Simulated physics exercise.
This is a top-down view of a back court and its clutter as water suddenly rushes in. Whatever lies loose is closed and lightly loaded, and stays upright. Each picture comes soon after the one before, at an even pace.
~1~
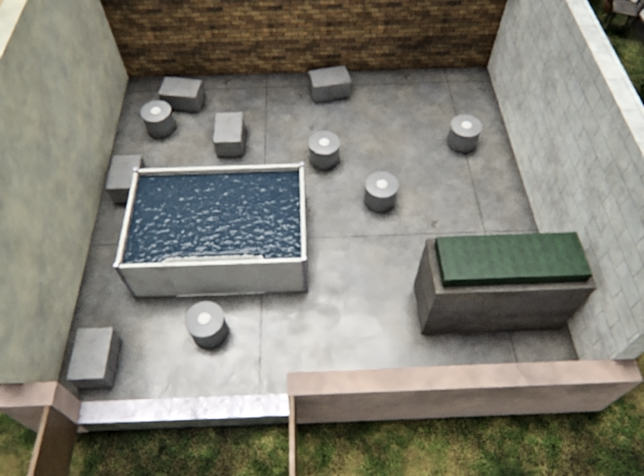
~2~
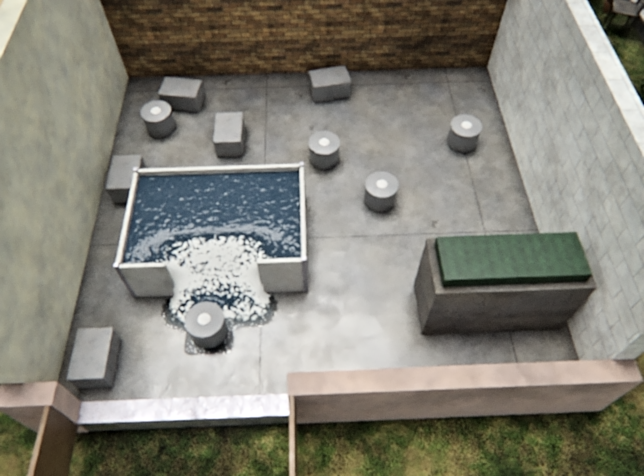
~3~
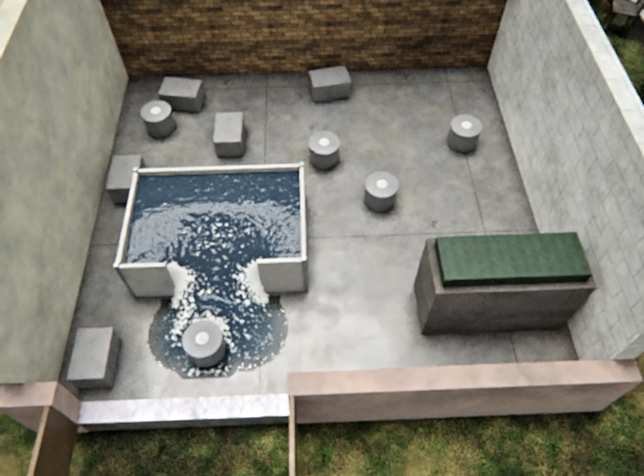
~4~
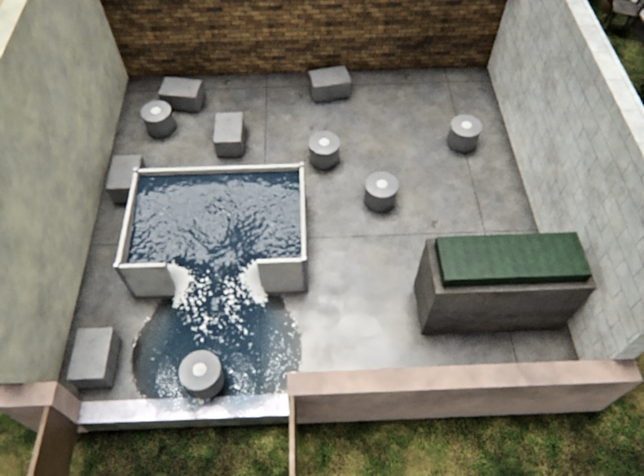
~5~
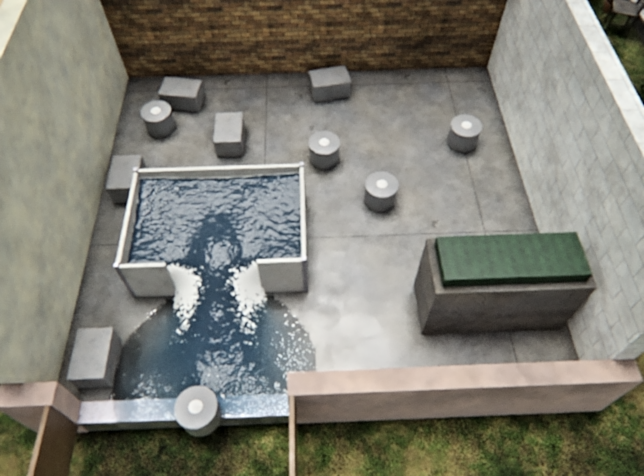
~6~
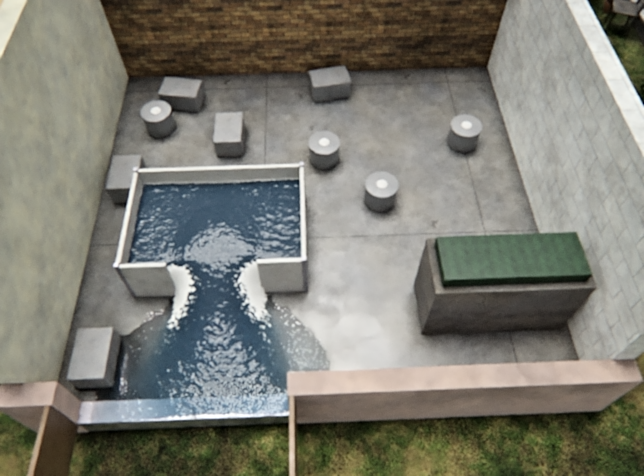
At the start, grey blocks and round drums stand around a full pool in a walled court. Water bursts through the pool's near side and spreads across the floor around the nearest drum, which slides to the front edge and disappears from view, while the other objects stay put.
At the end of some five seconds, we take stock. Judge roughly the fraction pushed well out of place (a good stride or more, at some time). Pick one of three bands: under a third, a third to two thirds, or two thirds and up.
Under a third.
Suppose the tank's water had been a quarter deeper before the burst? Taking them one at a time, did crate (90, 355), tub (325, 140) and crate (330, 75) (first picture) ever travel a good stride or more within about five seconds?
First one missed the mark, second one missed the mark, third one missed the mark.
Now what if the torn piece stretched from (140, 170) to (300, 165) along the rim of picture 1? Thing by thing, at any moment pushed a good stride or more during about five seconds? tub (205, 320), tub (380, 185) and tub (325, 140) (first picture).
Fell short, fell short, went past that.
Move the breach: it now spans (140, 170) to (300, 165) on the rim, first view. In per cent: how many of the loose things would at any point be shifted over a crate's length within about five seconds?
70 per cent or thereabouts.
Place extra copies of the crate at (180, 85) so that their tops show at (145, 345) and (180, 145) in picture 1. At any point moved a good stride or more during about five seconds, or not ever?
Going by the order given: Pushed clear, stays in place.
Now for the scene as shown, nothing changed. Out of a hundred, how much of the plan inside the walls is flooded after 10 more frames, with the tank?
My figure is about 25 percent.
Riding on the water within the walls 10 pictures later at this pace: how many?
That adds up to 0.
A moment on, 1 of 10 are well off their spots; 0 afloat.
Next, 1 of 10 are well off their spots; 0 afloat.
Later, 1 of 10 are well off their spots; 0 afloat.
In the end, 1 of 10 are well off their spots, and 1 have been at some point; 0 afloat.
